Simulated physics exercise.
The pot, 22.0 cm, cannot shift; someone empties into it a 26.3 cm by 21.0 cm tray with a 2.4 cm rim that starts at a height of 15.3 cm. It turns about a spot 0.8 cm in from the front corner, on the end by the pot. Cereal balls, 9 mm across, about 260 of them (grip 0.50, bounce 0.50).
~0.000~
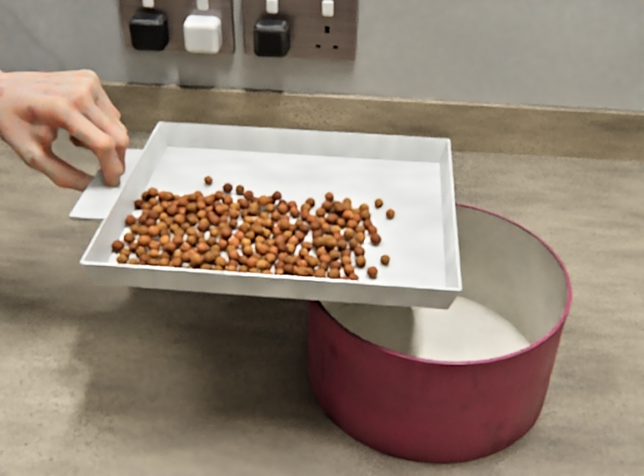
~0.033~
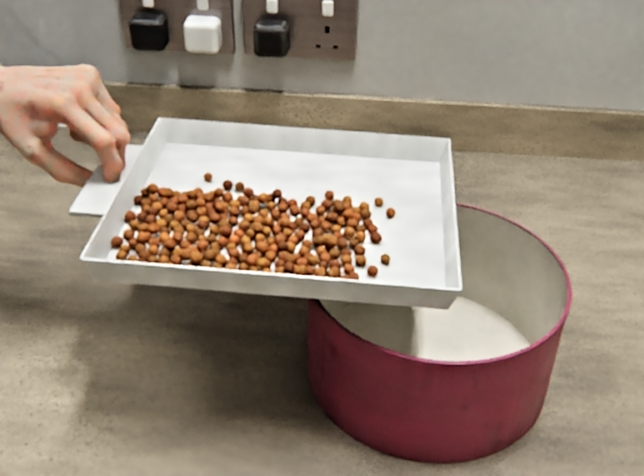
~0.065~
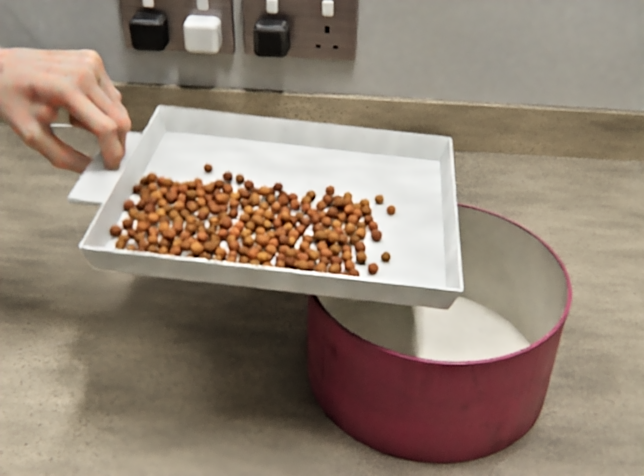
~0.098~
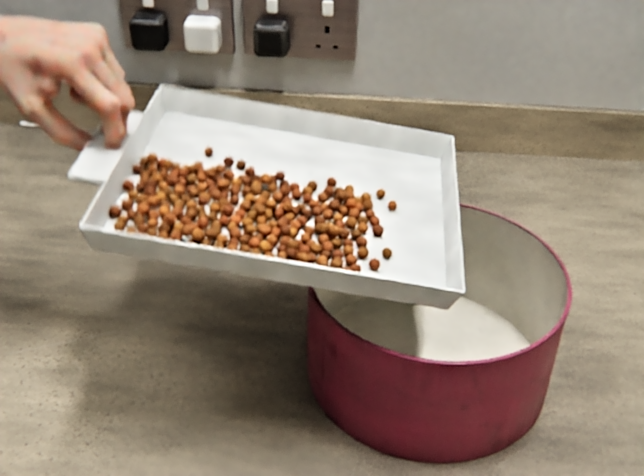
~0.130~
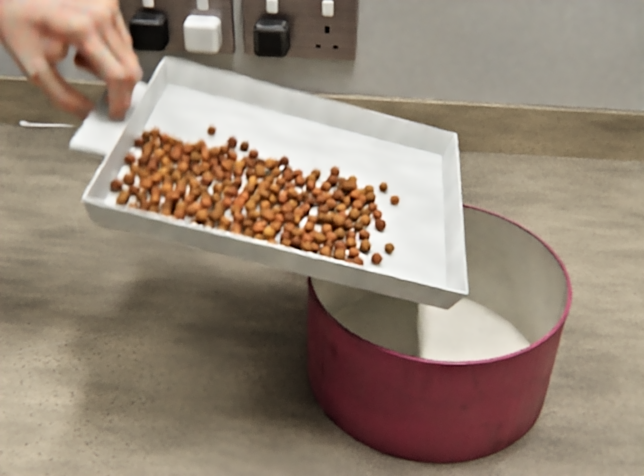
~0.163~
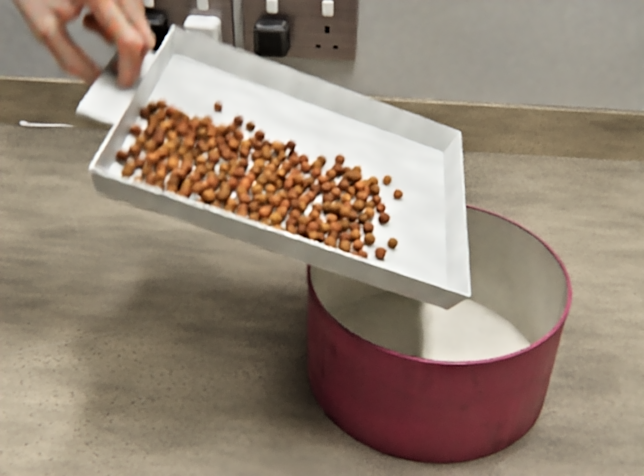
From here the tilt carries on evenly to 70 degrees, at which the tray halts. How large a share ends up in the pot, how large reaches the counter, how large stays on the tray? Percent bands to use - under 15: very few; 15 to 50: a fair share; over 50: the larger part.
Pot - a fair share, counter - a fair share, tray - a fair share.
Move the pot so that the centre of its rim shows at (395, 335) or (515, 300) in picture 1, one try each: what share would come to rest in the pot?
Some 25 and 75 per cent.
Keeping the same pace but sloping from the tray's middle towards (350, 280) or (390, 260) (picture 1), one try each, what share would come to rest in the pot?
About 0 and 5 per cent.
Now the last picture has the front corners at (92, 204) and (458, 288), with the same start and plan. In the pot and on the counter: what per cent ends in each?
Pot 20 % / counter 50 %.
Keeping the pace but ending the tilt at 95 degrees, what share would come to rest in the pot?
60 per cent.
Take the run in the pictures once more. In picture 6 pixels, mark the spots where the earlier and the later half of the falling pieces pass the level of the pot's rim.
First near (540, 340), then at (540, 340).
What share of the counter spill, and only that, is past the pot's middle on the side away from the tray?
100 %.
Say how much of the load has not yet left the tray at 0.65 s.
Around 30 percent.
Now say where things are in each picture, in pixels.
Tray tilt 0 degrees, front corners at (92, 258) and (451, 284); middle of the pieces at (251, 237); pot at (438, 271), in the first picture.
Tray tilt 1 degrees, front corners at (91, 254) and (452, 284); middle of the pieces at (251, 234), in the second picture.
Tray tilt 3 degrees, front corners at (91, 242) and (453, 284), lowest corner right front; middle of the pieces at (251, 227), in the third picture.
Tray tilt 7 degrees, front corners at (91, 222) and (456, 285), lowest corner right front; middle of the pieces at (252, 216), in the fourth picture.
Tray tilt 13 degrees, front corners at (94, 195) and (459, 286), lowest corner right front; middle of the pieces at (255, 200), in the fifth picture.
Tray tilt 19 degrees, front corners at (102, 166) and (462, 287), lowest corner right front; middle of the pieces at (261, 183); pot at (438, 271). Its pace works out near 185 degrees a second, in the sixth picture.
After 0.31 s, tilt 46 degrees; the tray holds 100 %, the pot 0 %.
Then, at 0.42 s, tilt 65 degrees; the tray holds 100 %, the pot 0 %.
Then, at 0.65 s, tilt 70 degrees; the tray holds 30 %, the pot 30 %.
By 1.5 s all is still; pot 35 %, counter 40 %, tray 25 %.
